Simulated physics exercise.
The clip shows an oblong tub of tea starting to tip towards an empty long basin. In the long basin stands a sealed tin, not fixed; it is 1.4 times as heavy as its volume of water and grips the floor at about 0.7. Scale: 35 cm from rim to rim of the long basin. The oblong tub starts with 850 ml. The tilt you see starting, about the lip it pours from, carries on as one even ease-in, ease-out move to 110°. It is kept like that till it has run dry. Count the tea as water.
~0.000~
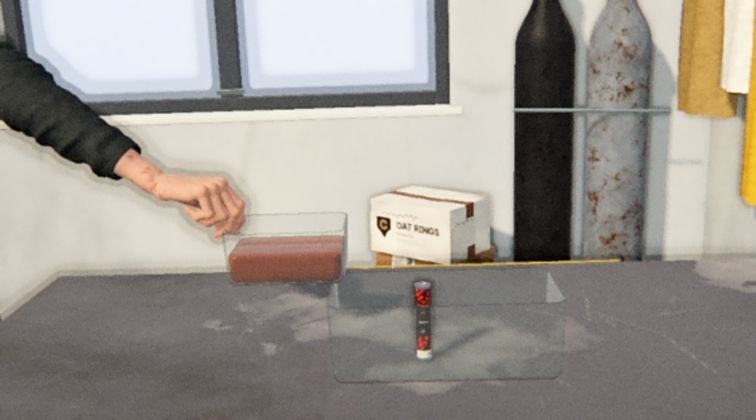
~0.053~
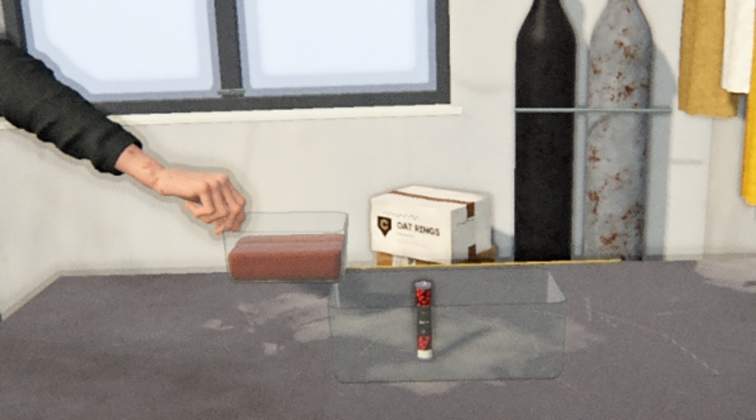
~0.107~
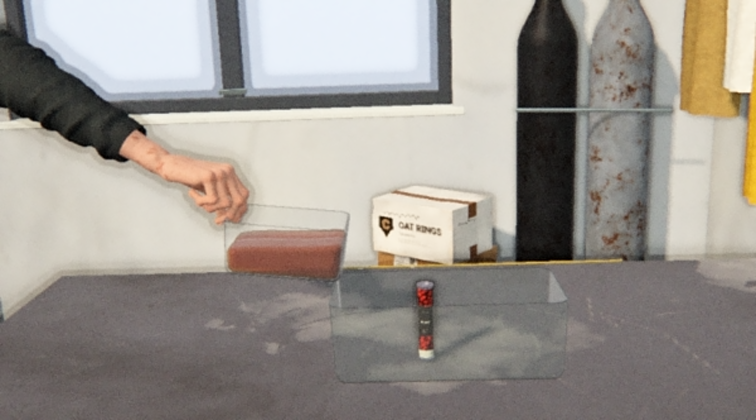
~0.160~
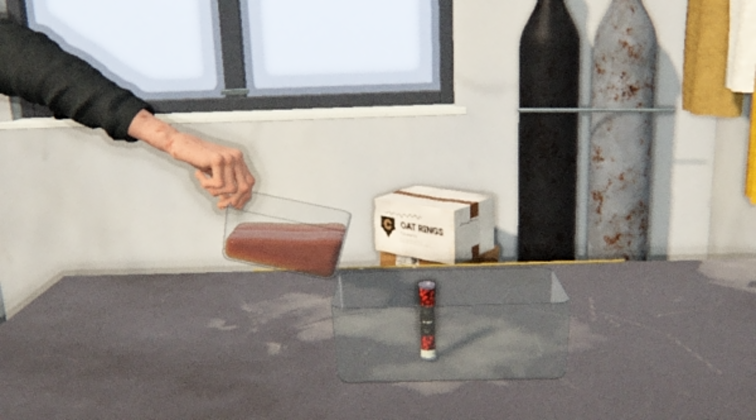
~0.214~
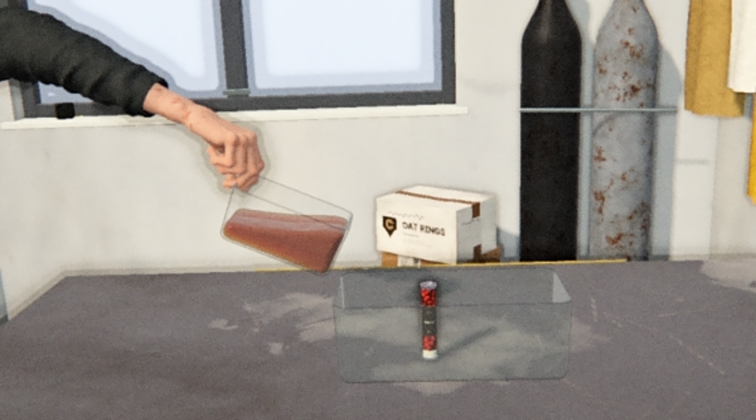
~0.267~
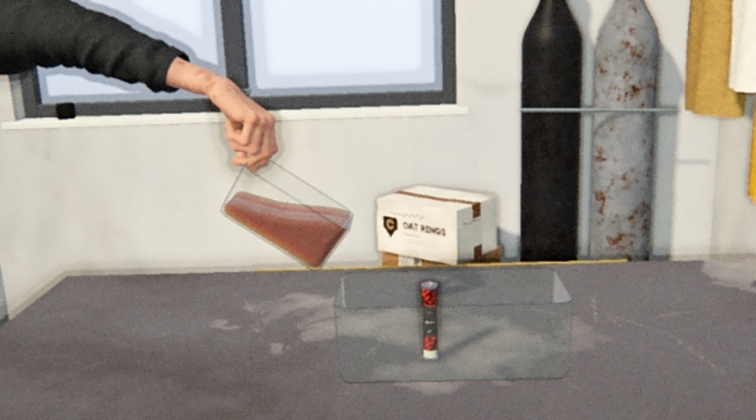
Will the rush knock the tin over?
It topples.
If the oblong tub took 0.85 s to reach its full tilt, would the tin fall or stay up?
Then it goes over.
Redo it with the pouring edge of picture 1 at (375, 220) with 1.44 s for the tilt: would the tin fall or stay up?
Then it stays up.
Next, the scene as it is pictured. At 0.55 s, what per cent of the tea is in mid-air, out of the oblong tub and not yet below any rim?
Near 60 in a hundred.
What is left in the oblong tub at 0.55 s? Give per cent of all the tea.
About 30 per cent.
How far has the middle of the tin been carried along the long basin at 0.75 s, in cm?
Some 3 cm.
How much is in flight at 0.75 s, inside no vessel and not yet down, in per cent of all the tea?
About 8 per cent.
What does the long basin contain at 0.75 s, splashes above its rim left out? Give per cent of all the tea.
Near 90 in a hundred.
Then, 0.55 s in, the tilt is 98° and 30 per cent is still to pour; the tin stands where it began.
Then, 0.75 s in, the tilt is 110° and 1 per cent is still to pour; the tin leans 29°.
Then, 0.97 s in, the tilt is 110° and 0 per cent is still to pour; the tin lies on its side.
Then, 1.20 s in, the tilt is 110° and 0 per cent is still to pour; the tin lies on its side.
Finally, the tin lies on its side.
